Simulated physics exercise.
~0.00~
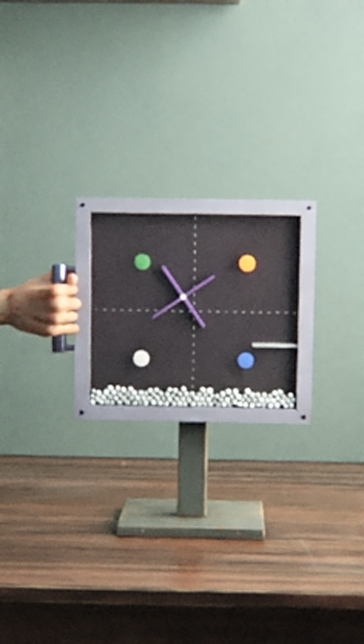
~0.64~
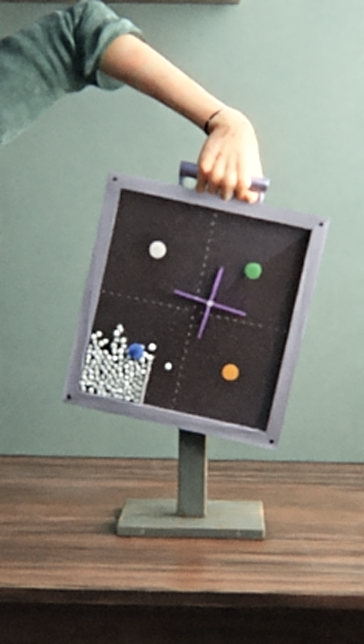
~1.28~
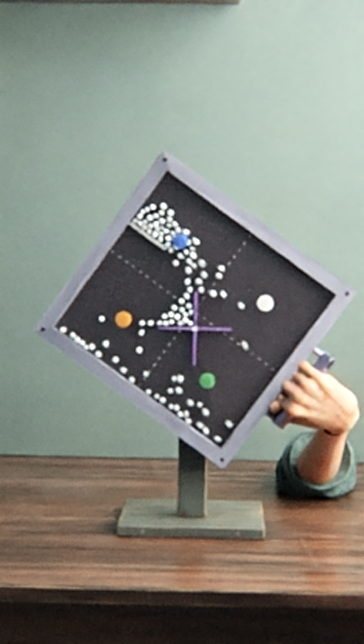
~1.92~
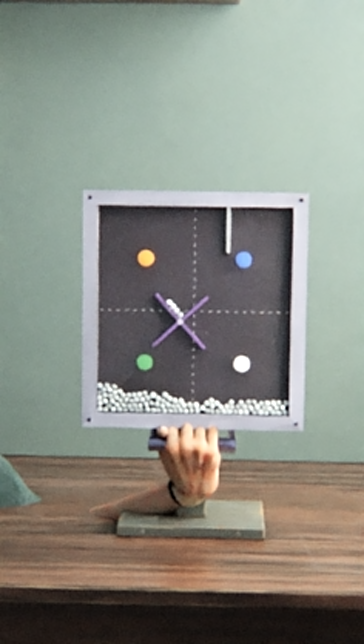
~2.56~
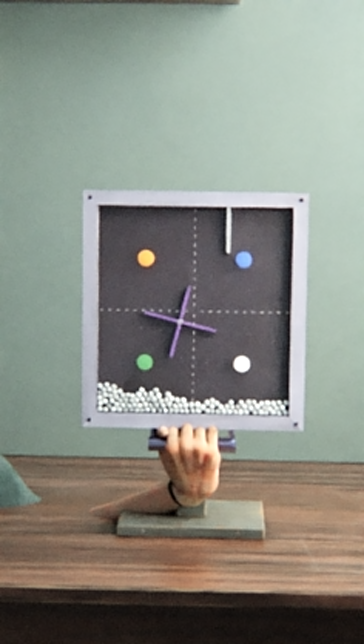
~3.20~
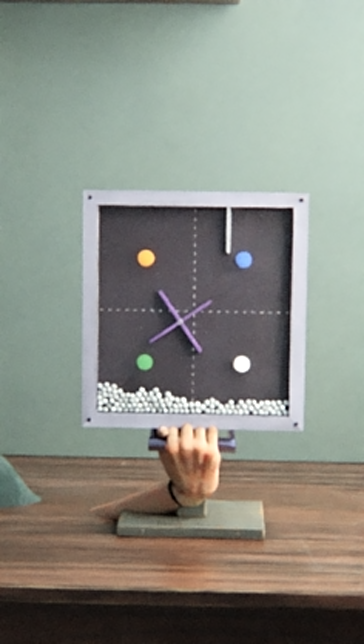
On a wooden tabletop before a plain green wall, seen straight on, a square dark-faced case with a pale purple frame stands on a grey-green post. Green and orange stickers sit above white and blue ones, with a purple cross near the middle and white beads along the bottom. A hand grips the left-side handle and turns the case clockwise, heaping beads around the blue sticker. As it swings over, they pour past the cross. The hand stops with the handle underneath; the cross keeps turning while the beads settle along the bottom, mostly in green's lower-left quarter, the rest in white's.
